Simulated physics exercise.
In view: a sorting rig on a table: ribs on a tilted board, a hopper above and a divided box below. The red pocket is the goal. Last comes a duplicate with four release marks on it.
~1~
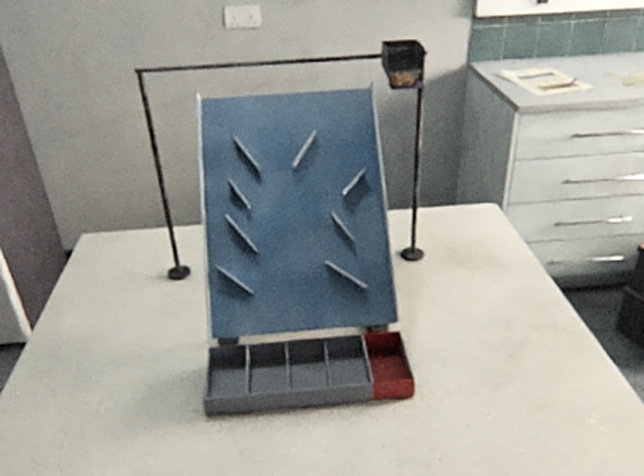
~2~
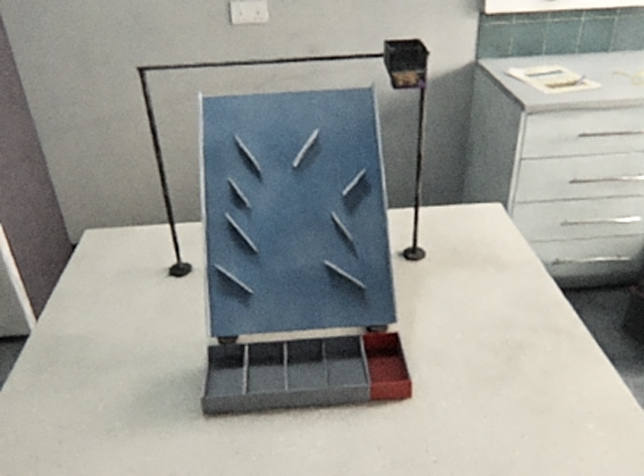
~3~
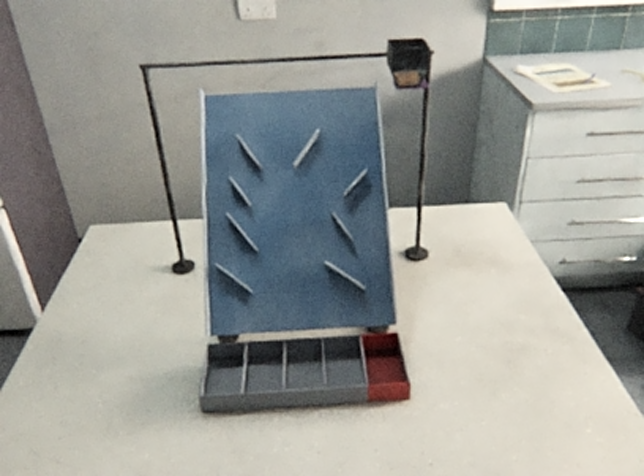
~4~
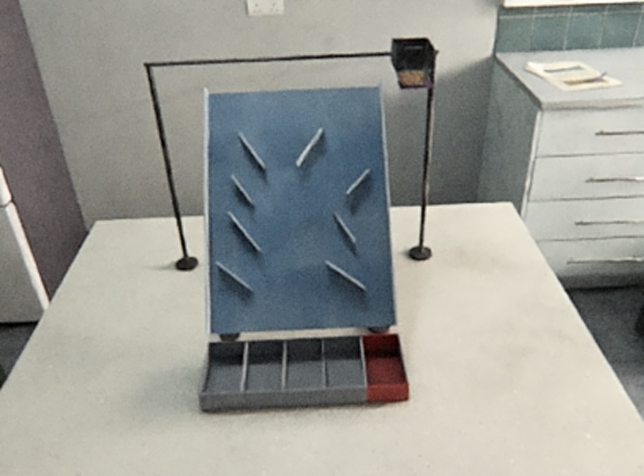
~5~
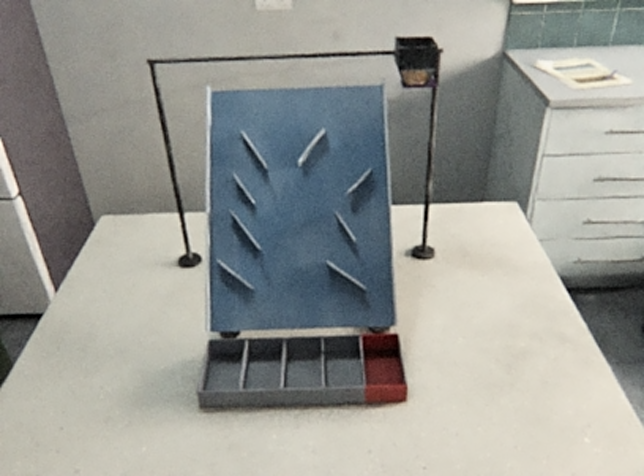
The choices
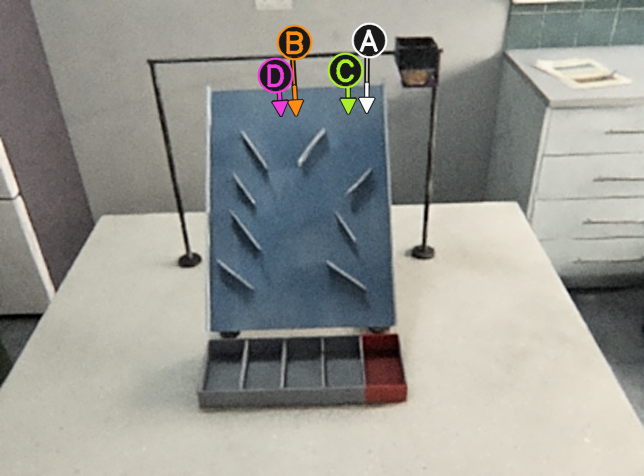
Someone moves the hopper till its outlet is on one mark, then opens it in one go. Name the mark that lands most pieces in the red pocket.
I would pick mark A.
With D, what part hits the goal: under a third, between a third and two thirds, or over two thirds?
Under a third.
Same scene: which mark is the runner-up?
That would be C.
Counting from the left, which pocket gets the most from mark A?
The fifth from the left.
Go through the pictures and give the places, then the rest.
In the first frame, hopper at (402, 80), roasted chickpeas, door shut.
In the second frame, ribs (235, 135) to (259, 167), (293, 164) to (317, 130), (229, 178) to (249, 204).
In the third frame, ribs (344, 193) to (367, 169), (227, 213) to (257, 250), (333, 212) to (353, 240).
In the fourth frame, ribs (216, 262) to (251, 289), (326, 261) to (366, 289).
In the fifth frame, red pocket at (386, 393), number 5 of 5 from the left.
On the marked copy, mark A meets the board at (366, 107); mark B meets the board at (295, 110); mark C meets the board at (348, 108); mark D meets the board at (280, 110).
If A is chosen, about half in the red pocket, about a quarter in other pockets, about a third outside the box.
If B is chosen, none in the red pocket, about two thirds in other pockets, about a third outside the box.
If C is chosen, about a third in the red pocket, about a quarter in other pockets, about a third outside the box.
If D is chosen, none in the red pocket, about half in other pockets, about half outside the box.
